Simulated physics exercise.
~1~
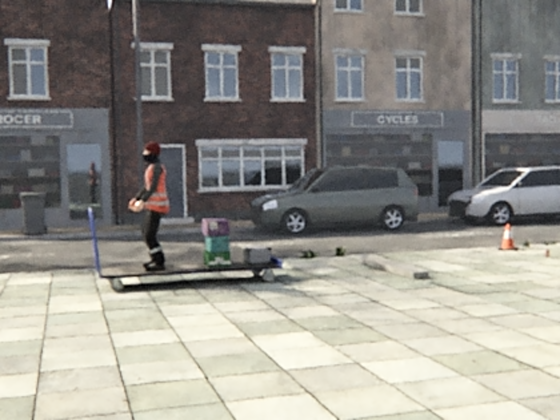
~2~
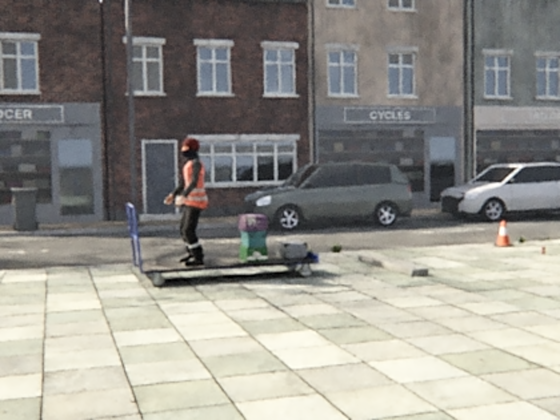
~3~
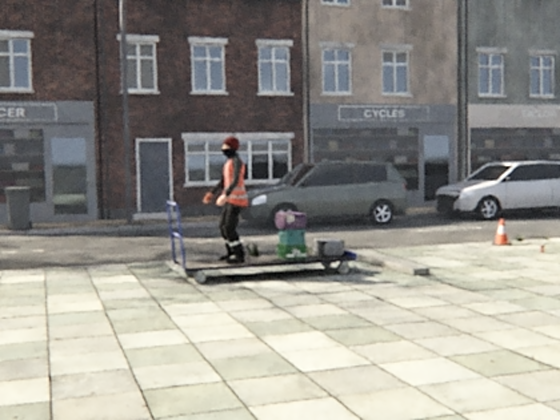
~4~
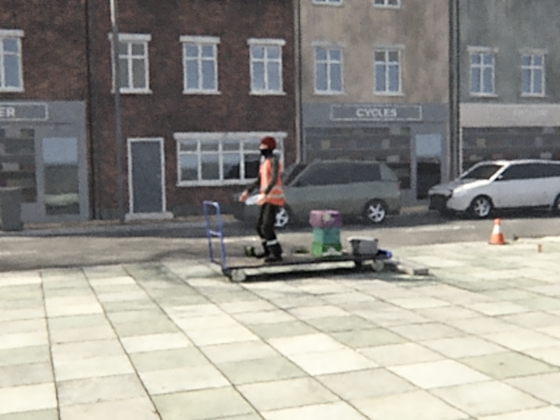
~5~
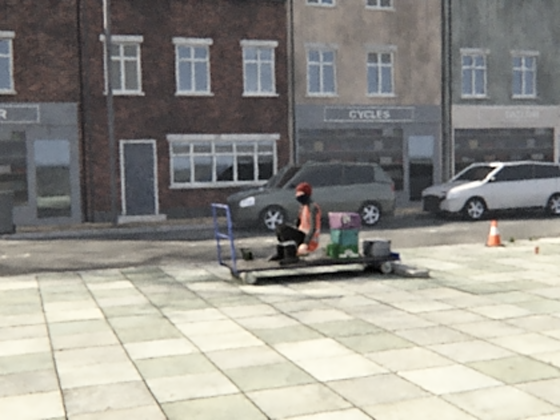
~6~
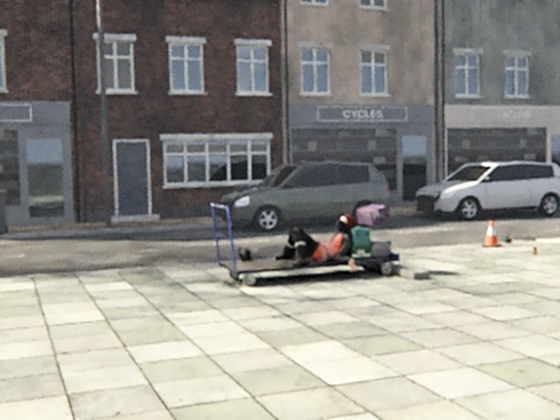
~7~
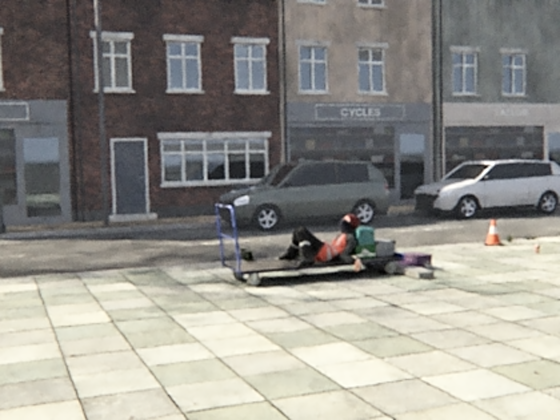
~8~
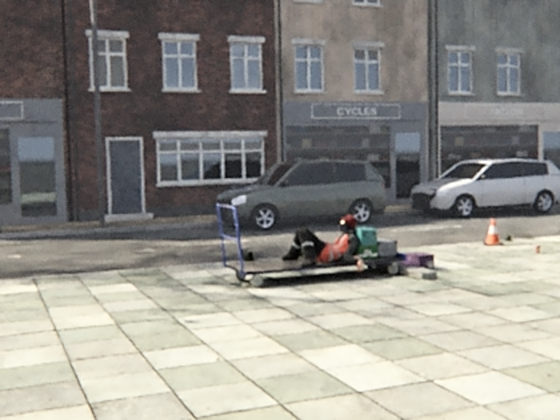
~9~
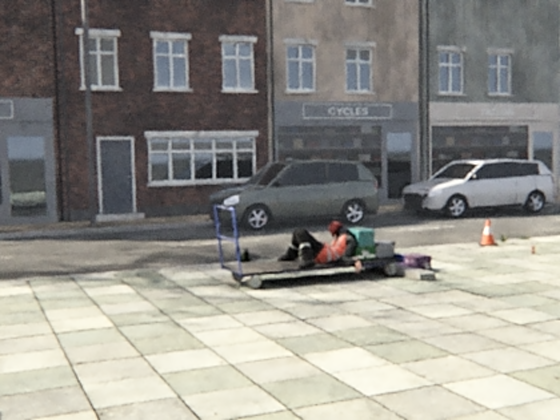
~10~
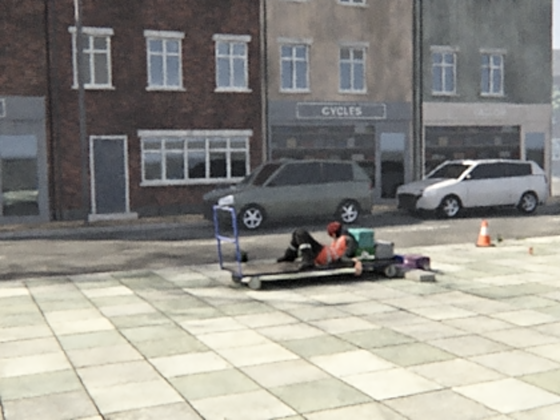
A flat cart carrying a standing person in an orange vest and some stacked boxes rolls right across paving and stops at a low kerb; the person topples onto their back against the load, and the purple parcel tumbles off the front, coming to rest beyond the cart.
